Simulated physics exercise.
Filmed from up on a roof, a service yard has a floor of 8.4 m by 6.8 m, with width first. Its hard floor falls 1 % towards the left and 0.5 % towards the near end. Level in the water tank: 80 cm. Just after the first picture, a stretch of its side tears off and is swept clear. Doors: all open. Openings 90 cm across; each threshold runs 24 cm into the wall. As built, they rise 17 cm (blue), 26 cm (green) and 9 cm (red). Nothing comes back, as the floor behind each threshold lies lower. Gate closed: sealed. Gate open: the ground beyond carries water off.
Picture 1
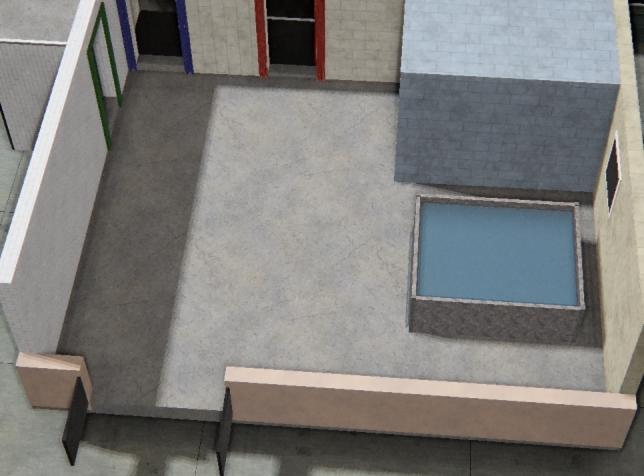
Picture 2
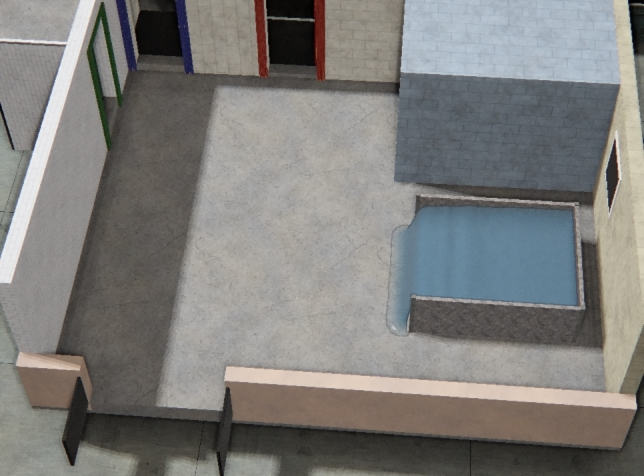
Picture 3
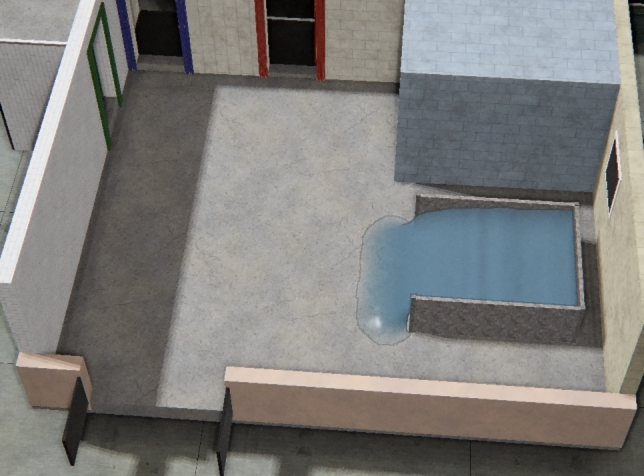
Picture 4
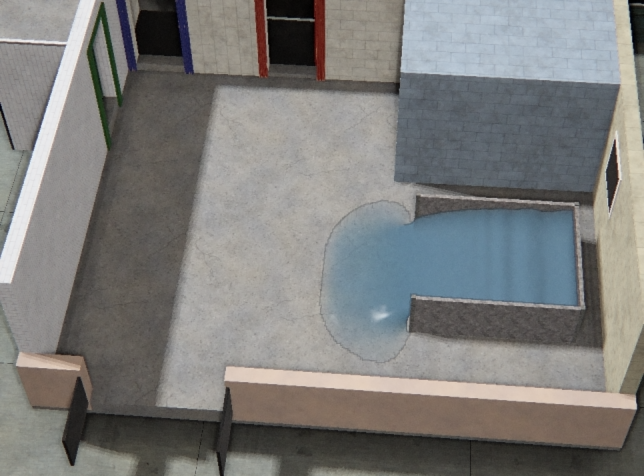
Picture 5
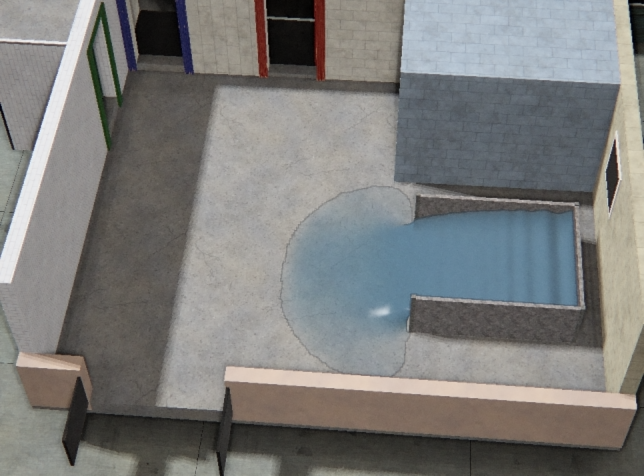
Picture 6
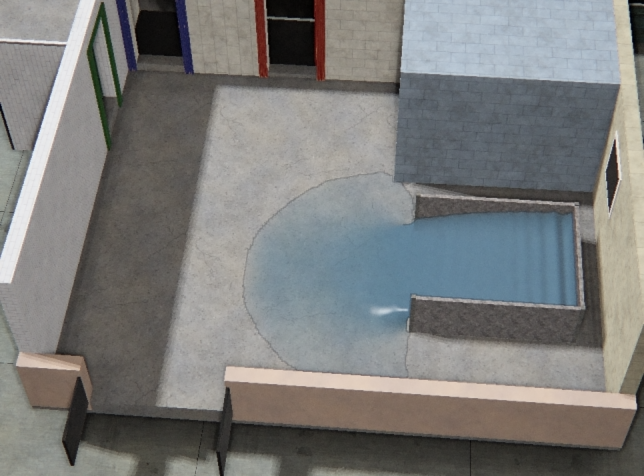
Blue water pours from the open left side of a raised rectangular tank at the right of a walled, pale concrete yard, seen from high above. Blue and red door surrounds line the back, a green one stands at left, and a grey block sits behind the tank. The water spreads leftward in a widening rounded sheet, reaching the low pinkish front wall, while the view stays still.
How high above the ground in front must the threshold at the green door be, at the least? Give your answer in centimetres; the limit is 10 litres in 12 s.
About 17 cm.
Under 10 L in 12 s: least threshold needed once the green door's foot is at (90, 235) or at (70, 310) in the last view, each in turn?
Around 27 and 28 cm respectively.
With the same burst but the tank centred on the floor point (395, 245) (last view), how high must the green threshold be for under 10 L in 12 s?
Minimum: Approx. 21 cm.
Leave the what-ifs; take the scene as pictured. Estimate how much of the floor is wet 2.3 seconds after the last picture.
Wet: Close to 70 %.
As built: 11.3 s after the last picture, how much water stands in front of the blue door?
Some 6.0 centimetres.
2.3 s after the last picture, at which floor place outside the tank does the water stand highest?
About (48, 385).
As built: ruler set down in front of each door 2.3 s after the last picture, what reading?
In cm: Blue 3, green 22, red 1.
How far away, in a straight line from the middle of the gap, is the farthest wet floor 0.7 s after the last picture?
Reach: Approx. 5.4 m.
Then, 0.7 s after the last picture water covers 50 % of the floor, deepest (34 cm) near (399, 298); it has not reached the green door.
Then, 2.3 s after the last picture water covers 70 % of the floor, deepest (42 cm) near (48, 385); 22 cm at the green door, 0 litres in over its 26 cm threshold.
Then, 11.3 s after the last picture water covers 85 % of the floor, deepest (11 cm) near (48, 385); 7 cm at the green door, 0 litres in over its 26 cm threshold.
At the green door as built, the water peaked near 22 cm, 2.1 s after the last picture.
With a threshold of 13.5 cm, 36 litres would have come in within the 12 s; with 18.5 cm, 5 litres. So under 10 litres takes about 17 cm.
